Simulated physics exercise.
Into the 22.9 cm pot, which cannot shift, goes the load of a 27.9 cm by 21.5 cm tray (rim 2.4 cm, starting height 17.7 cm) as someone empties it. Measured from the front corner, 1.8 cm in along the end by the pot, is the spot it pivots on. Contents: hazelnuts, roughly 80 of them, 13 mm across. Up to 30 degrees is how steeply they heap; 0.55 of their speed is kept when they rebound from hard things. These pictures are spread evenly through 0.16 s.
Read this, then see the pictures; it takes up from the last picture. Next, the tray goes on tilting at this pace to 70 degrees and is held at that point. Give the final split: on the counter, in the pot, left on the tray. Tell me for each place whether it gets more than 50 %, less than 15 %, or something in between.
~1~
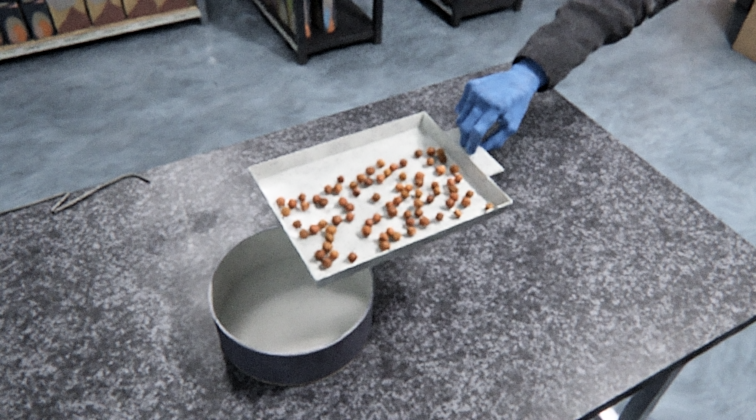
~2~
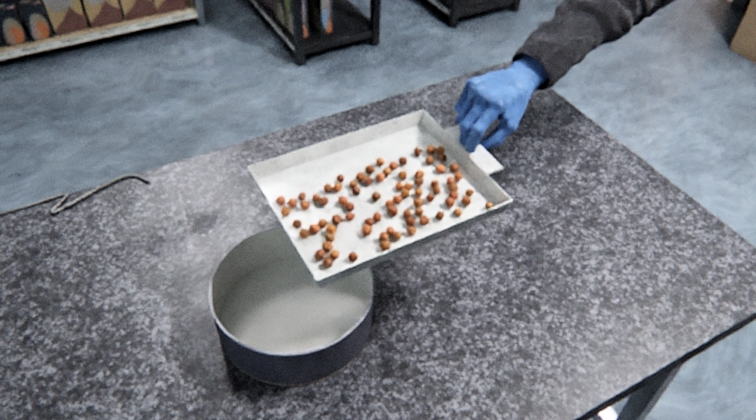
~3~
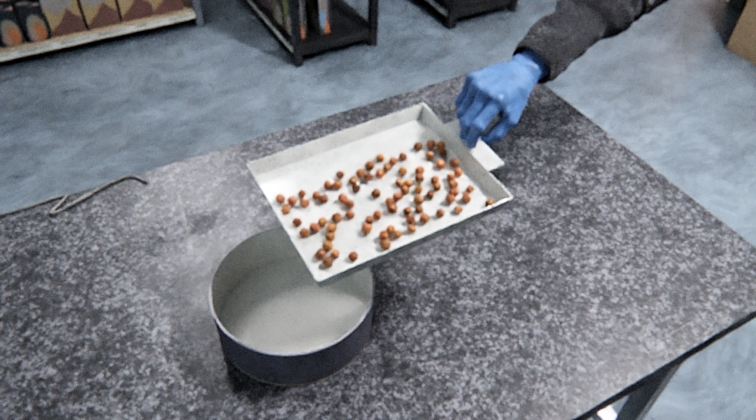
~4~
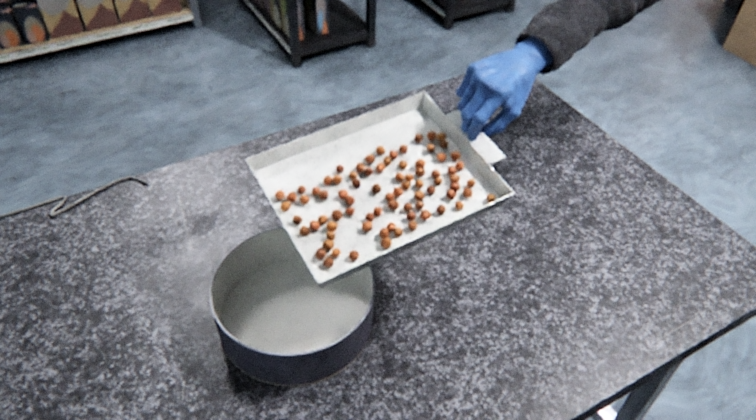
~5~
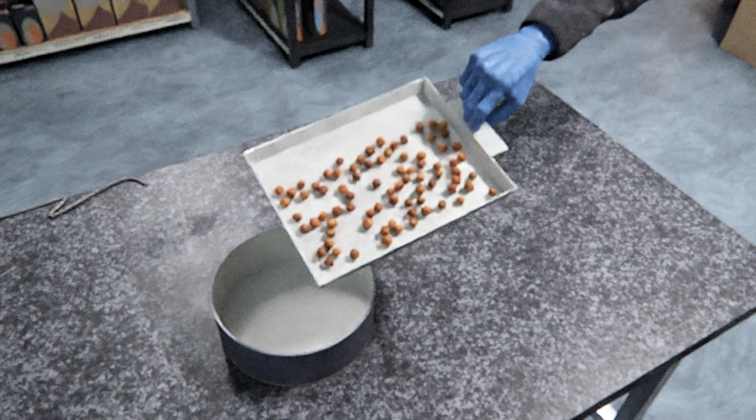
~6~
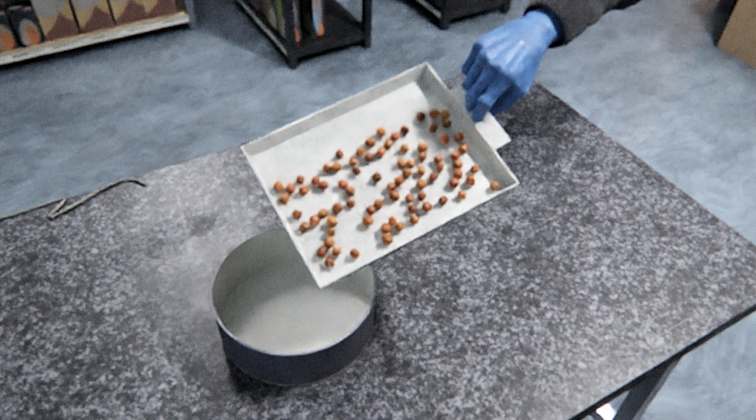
One by one: Counter: I expect more than half of the load; pot: I expect only a trickle of the load; left on the tray: I expect a decent chunk of the load.
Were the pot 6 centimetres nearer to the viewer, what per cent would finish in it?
Close to 35 per cent, then.
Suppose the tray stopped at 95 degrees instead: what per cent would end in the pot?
You'd end up with some 0 % in the pot.
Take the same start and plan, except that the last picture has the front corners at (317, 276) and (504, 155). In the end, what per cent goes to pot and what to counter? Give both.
Pot 40 % / counter 20 %.
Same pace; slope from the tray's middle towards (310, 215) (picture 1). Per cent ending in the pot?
I'd estimate about 40 %.
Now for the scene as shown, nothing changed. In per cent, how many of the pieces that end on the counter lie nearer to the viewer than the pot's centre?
100 %.
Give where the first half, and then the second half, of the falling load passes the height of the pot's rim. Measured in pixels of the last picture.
(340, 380) first, (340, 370) later, roughly.
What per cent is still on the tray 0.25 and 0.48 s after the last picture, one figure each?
Earlier moment 100, later moment 45.
Then, 0.15 s after the last picture, tilt 47 degrees; the tray holds 100 %, the pot 0 %.
Then, 0.25 s after the last picture, tilt 65 degrees; the tray holds 100 %, the pot 0 %.
Then, 0.48 s after the last picture, tilt 70 degrees; the tray holds 45 %, the pot 0 %.
In the end, counter 65 %, pot 0 %, tray 35 %.
